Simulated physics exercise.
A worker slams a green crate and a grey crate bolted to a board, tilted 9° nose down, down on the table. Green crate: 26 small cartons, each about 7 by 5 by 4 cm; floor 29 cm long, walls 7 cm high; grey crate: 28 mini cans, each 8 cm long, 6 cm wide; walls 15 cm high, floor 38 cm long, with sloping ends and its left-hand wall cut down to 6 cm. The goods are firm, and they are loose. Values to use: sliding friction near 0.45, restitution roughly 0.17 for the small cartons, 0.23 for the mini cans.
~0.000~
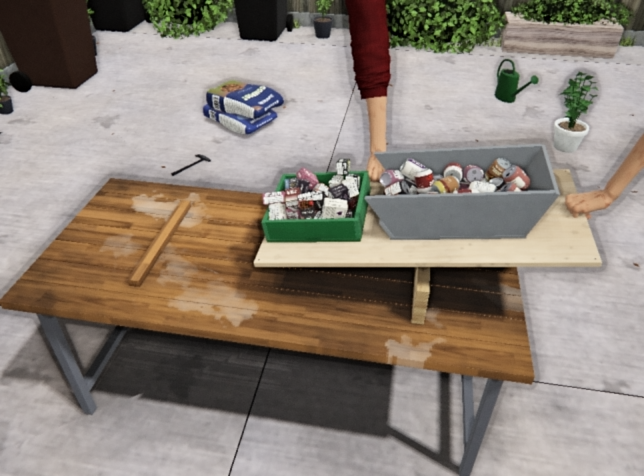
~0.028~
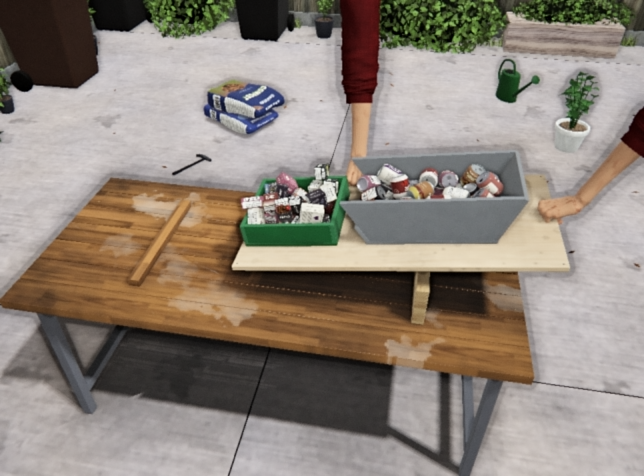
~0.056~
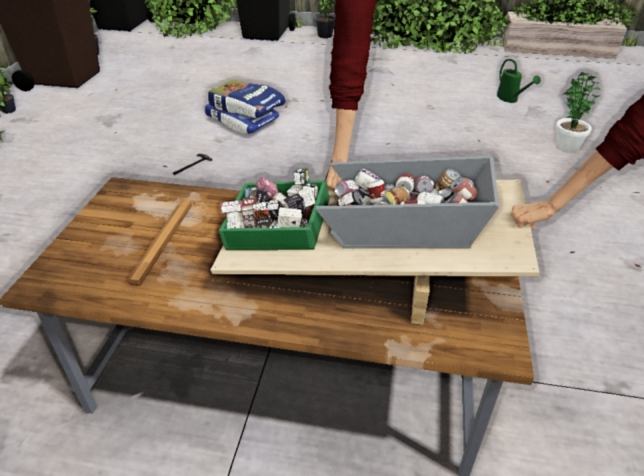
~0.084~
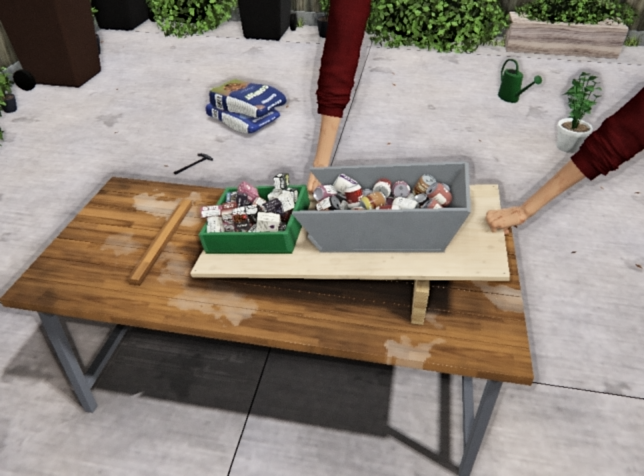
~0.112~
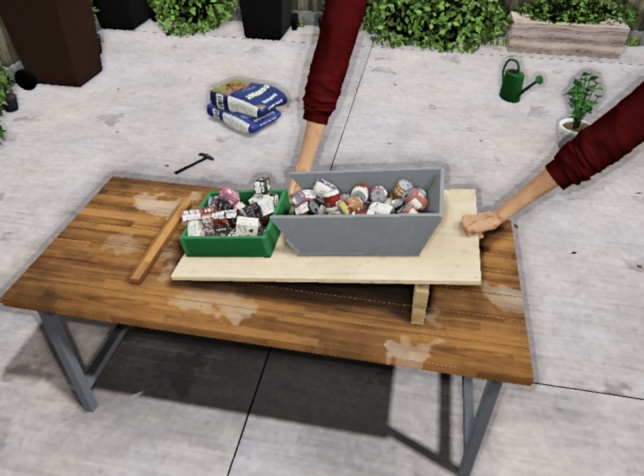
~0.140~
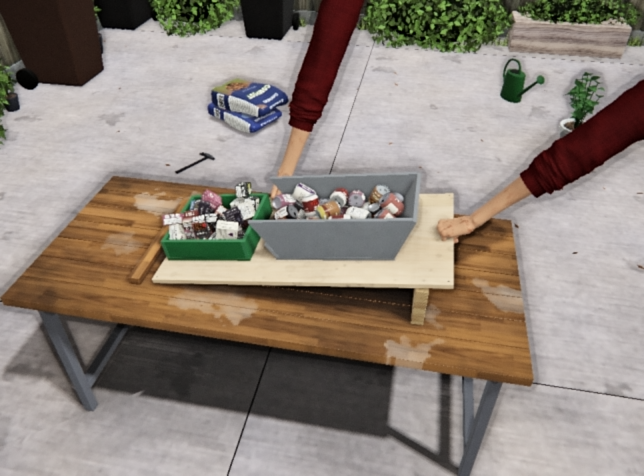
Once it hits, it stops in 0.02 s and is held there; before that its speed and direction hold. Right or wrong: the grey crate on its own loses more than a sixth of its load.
Right.
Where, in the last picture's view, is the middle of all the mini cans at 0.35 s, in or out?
Centre approx. (286, 220).
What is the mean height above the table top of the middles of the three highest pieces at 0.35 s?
I'd put it close to 32 cm.
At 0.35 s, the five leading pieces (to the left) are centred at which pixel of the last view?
I'd put their middle close to (125, 218).
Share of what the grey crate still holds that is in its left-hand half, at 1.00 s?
Share in that half: Roughly 70 percent.
After 0.15 s, the board stops.
After 0.23 s, the green crate is down by 2 of 26 and the grey crate has all 28.
After 0.35 s, the green crate is down by 5 of 26 and the grey crate is down by 4 of 28.
After 0.57 s, the green crate is down by 6 of 26 and the grey crate is down by 7 of 28.
Final count (at 1.00 s), the green crate is down by 6 of 26 and the grey crate is down by 7 of 28. Asked share, 7 of 28, 25 per cent.
